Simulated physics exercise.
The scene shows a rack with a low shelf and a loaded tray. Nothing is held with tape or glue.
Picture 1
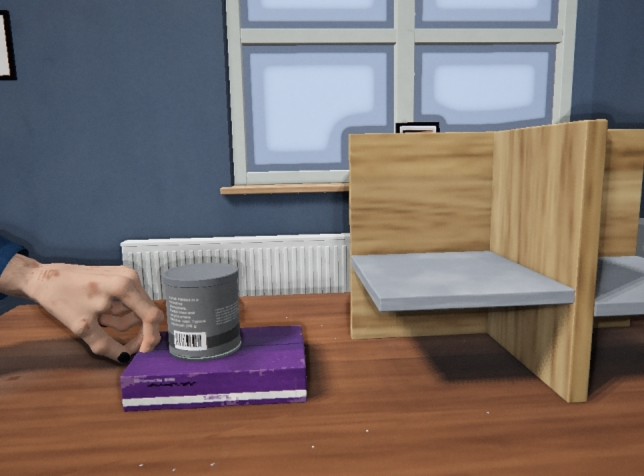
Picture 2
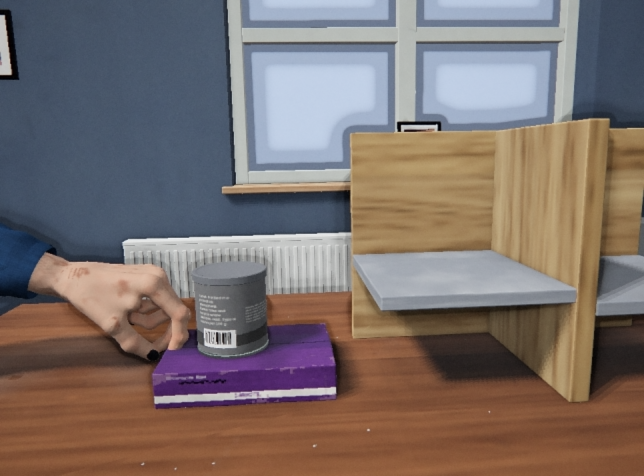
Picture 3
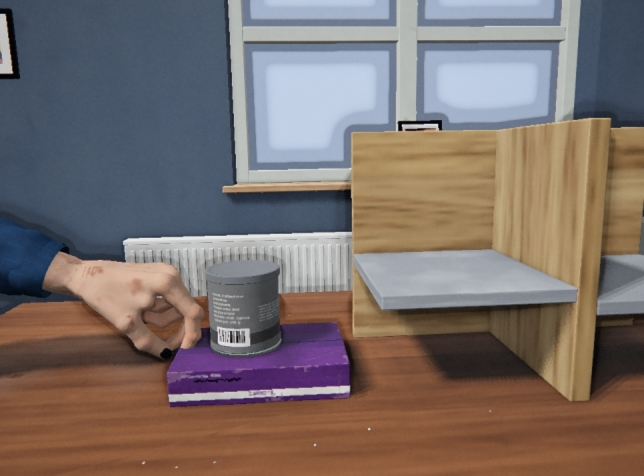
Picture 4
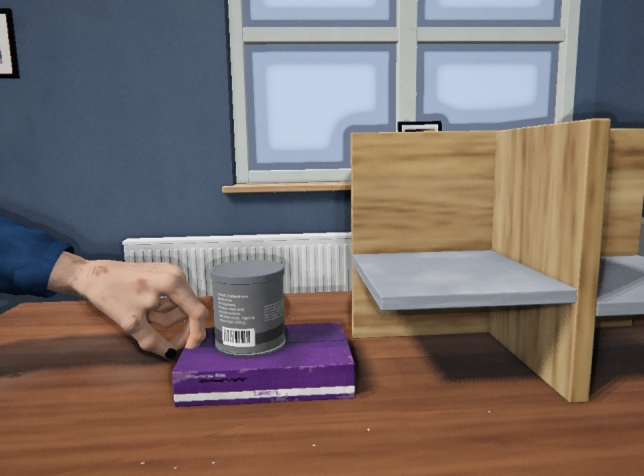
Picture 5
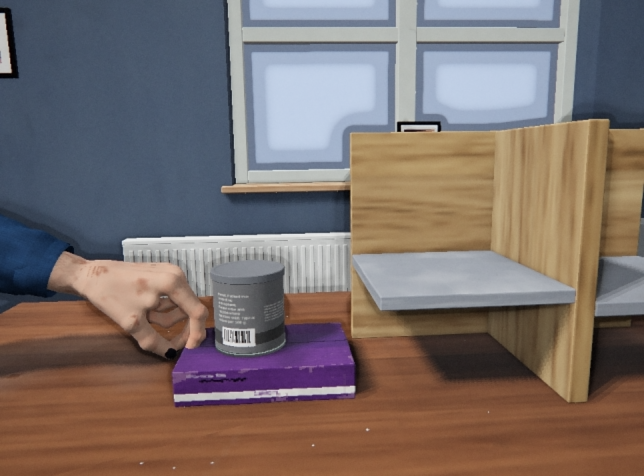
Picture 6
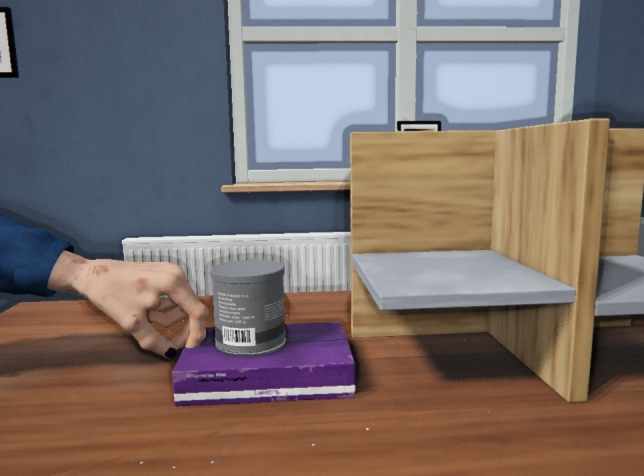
On a wooden table, a hand sliding a purple box with a grey pot on top slightly right towards a shelf, then staying still.
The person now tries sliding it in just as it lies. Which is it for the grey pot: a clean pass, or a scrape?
It sits too high.
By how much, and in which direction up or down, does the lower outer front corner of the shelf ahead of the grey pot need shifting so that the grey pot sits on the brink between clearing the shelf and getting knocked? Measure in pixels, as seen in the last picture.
Shift: 24 px, direction up.
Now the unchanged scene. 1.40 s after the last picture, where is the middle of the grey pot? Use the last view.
It ends up somewhere around (329, 303).
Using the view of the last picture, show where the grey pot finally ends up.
You'll find it close to (285, 341).
Then, 1.40 s after the last picture, grey pot pushed back on its carrier near (329, 303).
Then, 1.78 s after the last picture, grey pot tipped 39° from how it was near (334, 308).
Then, 1.96 s after the last picture, grey pot tipped 69° from how it was near (306, 330).
At rest, the grey pot is knocked back, near (285, 342).
